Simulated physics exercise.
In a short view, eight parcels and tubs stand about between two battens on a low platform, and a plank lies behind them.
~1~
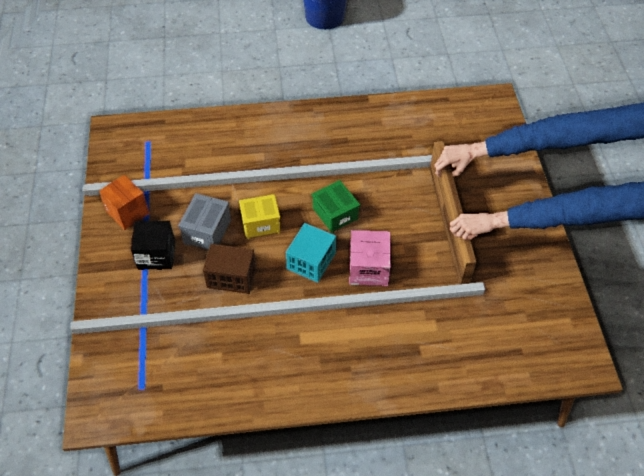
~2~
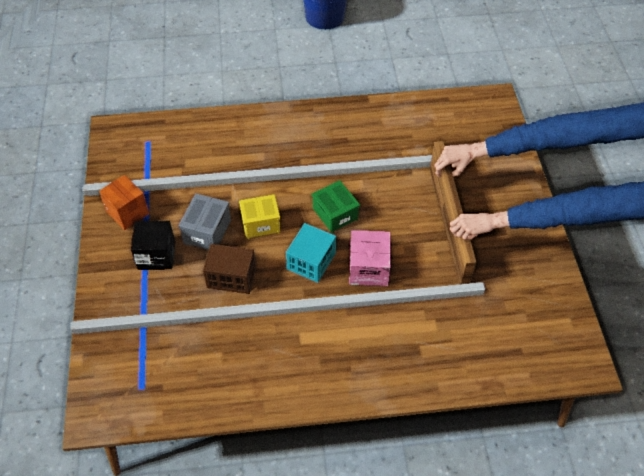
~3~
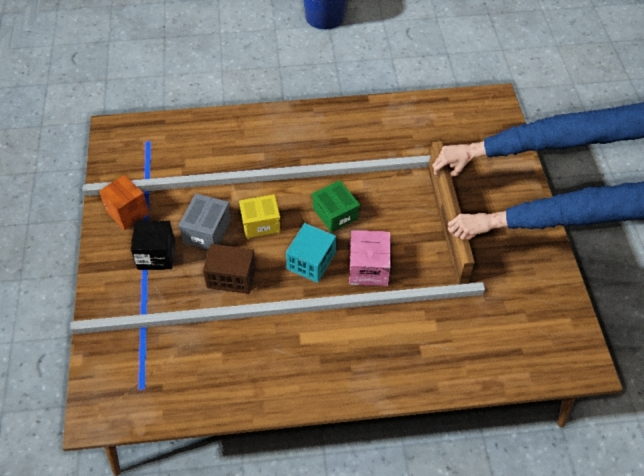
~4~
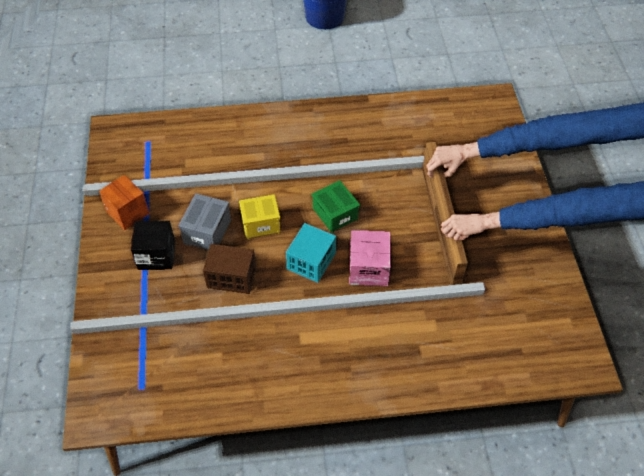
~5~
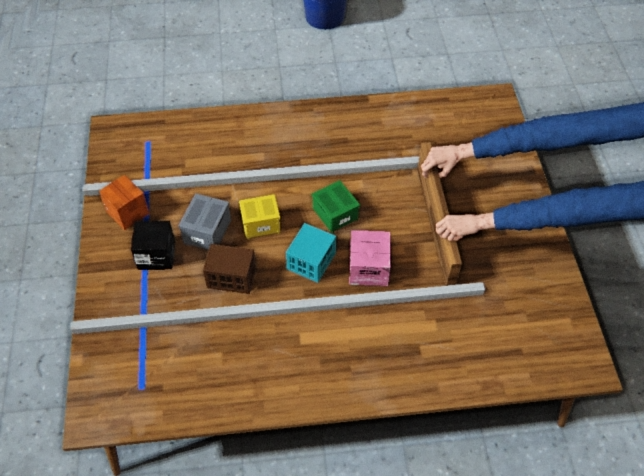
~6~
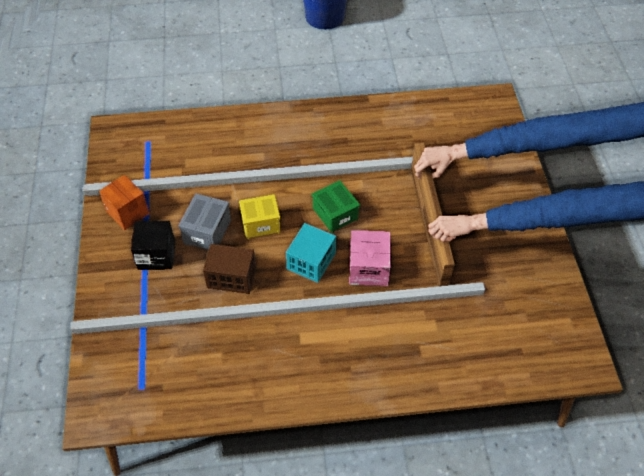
Two hands in blue sleeves slowly slid a wooden plank a short way left between two pale strips on a table, while the eight colourful boxes in front of it stayed still.
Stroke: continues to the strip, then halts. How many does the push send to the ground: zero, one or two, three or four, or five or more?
I foresee three or four drops here.
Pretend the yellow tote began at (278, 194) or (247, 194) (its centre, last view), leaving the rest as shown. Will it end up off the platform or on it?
For the yellow tote: It keeps its place, then it keeps its place.
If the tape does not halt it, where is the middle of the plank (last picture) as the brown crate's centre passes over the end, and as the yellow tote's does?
The brown crate puts it at (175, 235), the yellow tote at (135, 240).
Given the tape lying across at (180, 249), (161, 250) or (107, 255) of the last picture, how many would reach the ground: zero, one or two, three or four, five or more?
Going through the places as listed, I'd say either one or two, then either three or four, then more than four.
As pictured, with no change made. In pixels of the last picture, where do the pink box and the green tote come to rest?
(121, 283) and (127, 219).
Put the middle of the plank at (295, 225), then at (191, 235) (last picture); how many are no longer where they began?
I make it 6 at the first spot and 8 at the other.
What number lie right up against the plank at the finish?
It is in contact with 2.
Soon after, none off yet; orange parcel at rest near (124, 202); black parcel at rest near (154, 246); grey tote at rest near (206, 223).
At rest, the number that fall off is three or four; fallen, brown crate, grey tote and black parcel.
